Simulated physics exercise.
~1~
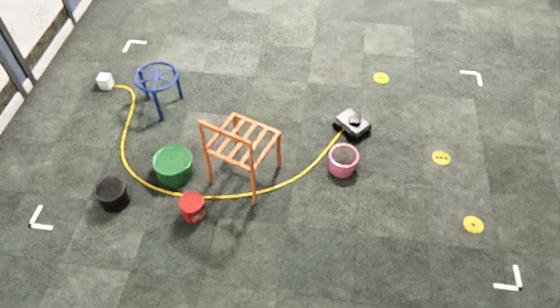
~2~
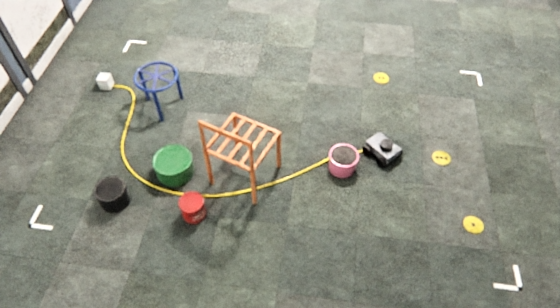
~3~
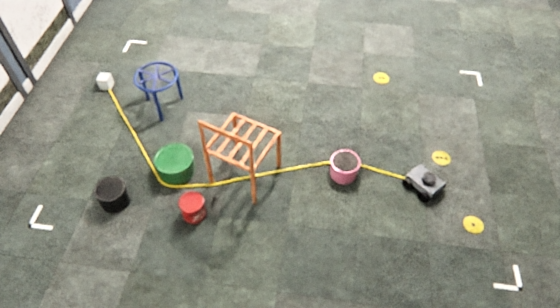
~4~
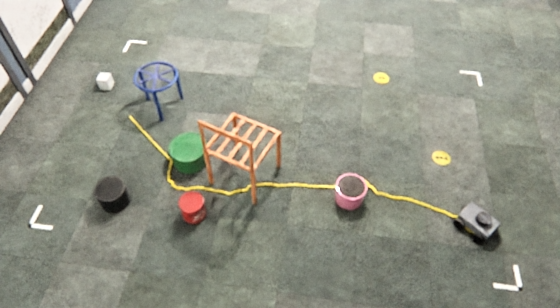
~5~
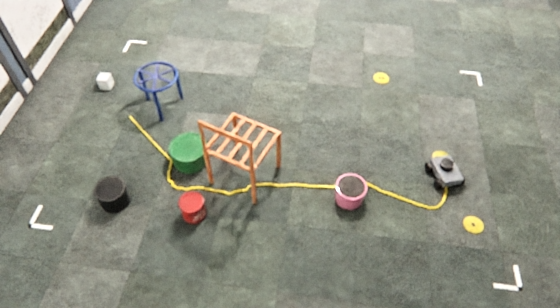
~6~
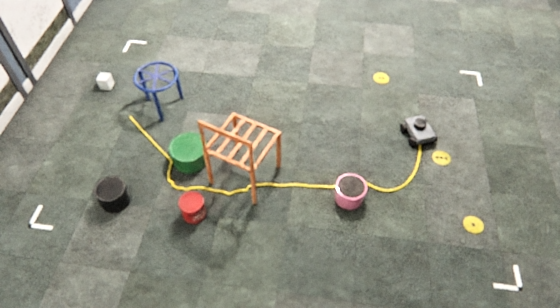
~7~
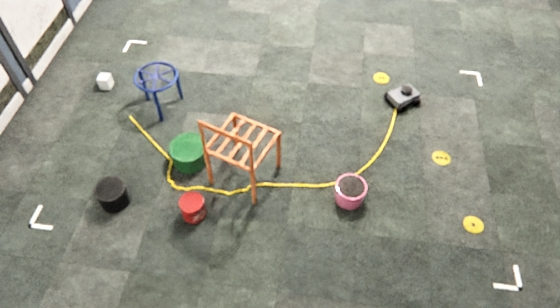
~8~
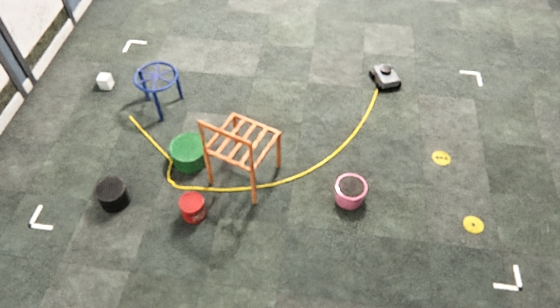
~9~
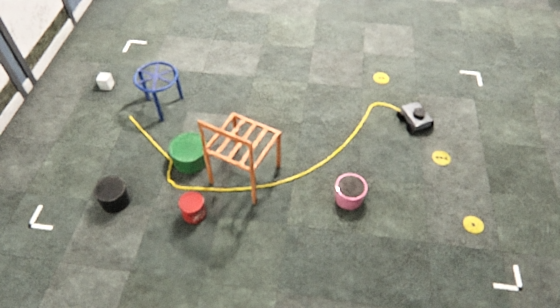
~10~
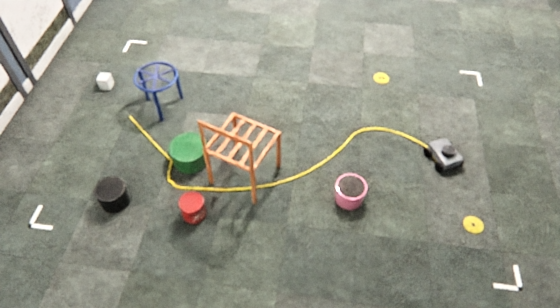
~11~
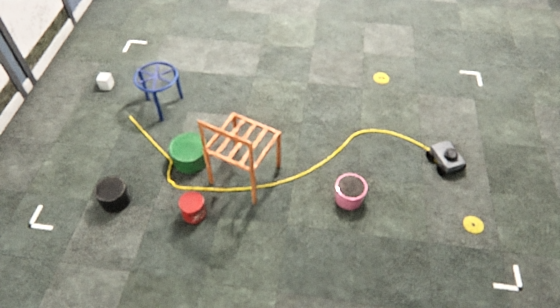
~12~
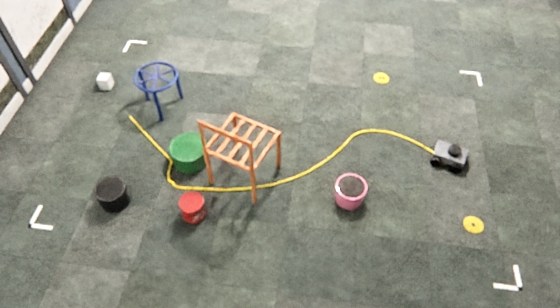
A small dark cart towed a yellow lead down and right across the carpet, yanking its plug out and nudging the green bucket and pink pot, then climbed up and left before heading back down and stopping at the middle yellow mark, still unplugged.
